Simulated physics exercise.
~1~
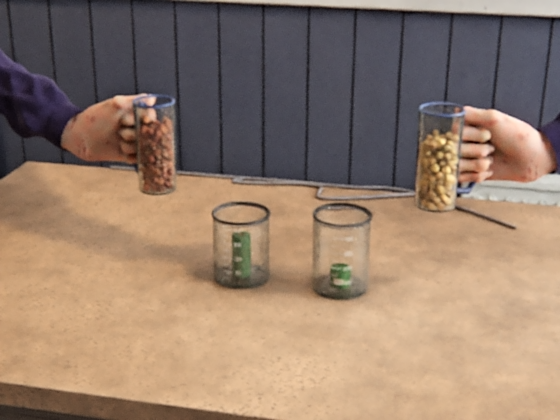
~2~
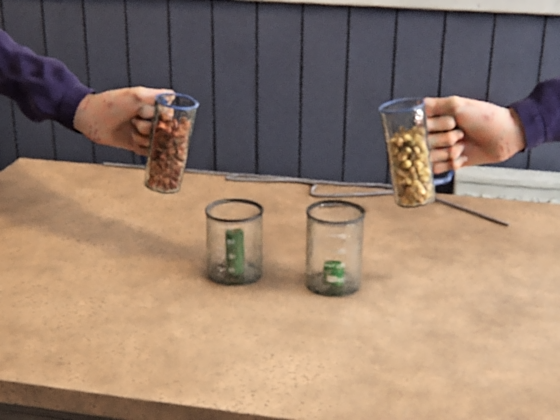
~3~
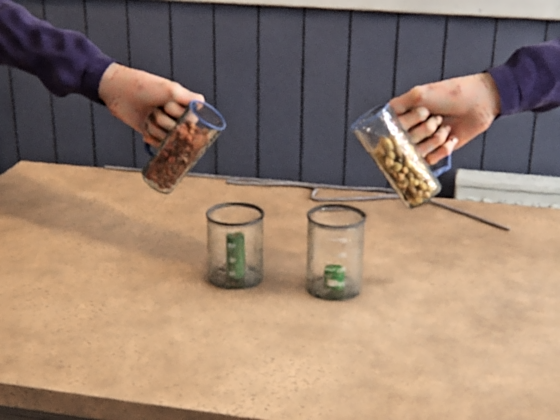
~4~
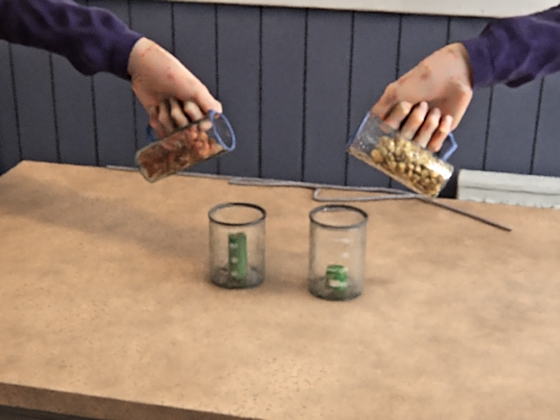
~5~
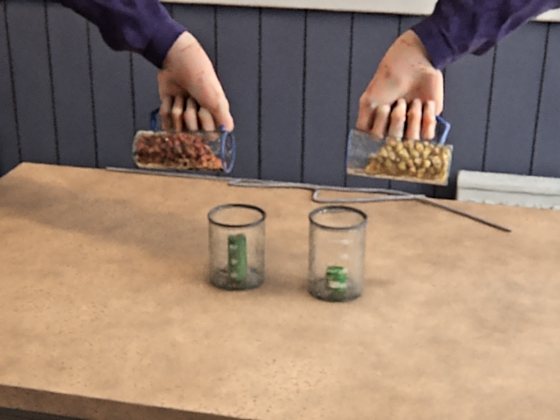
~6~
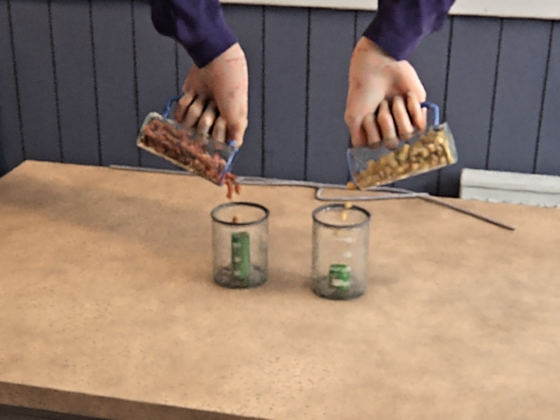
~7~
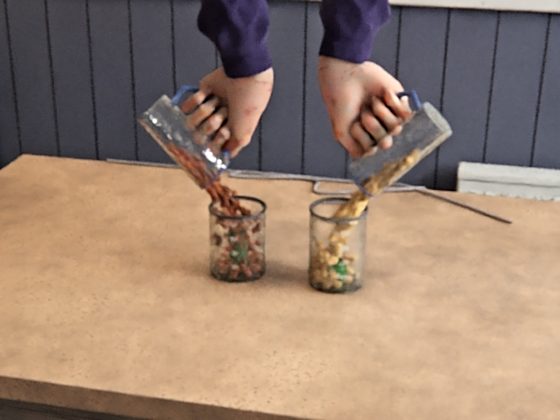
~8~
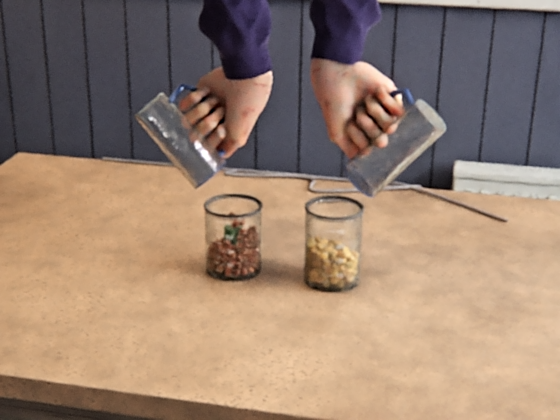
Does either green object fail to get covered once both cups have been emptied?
Yes, the green object in the left beaker still sticks out above the reddish pieces. The one in the right beaker is buried under the yellowish ones.
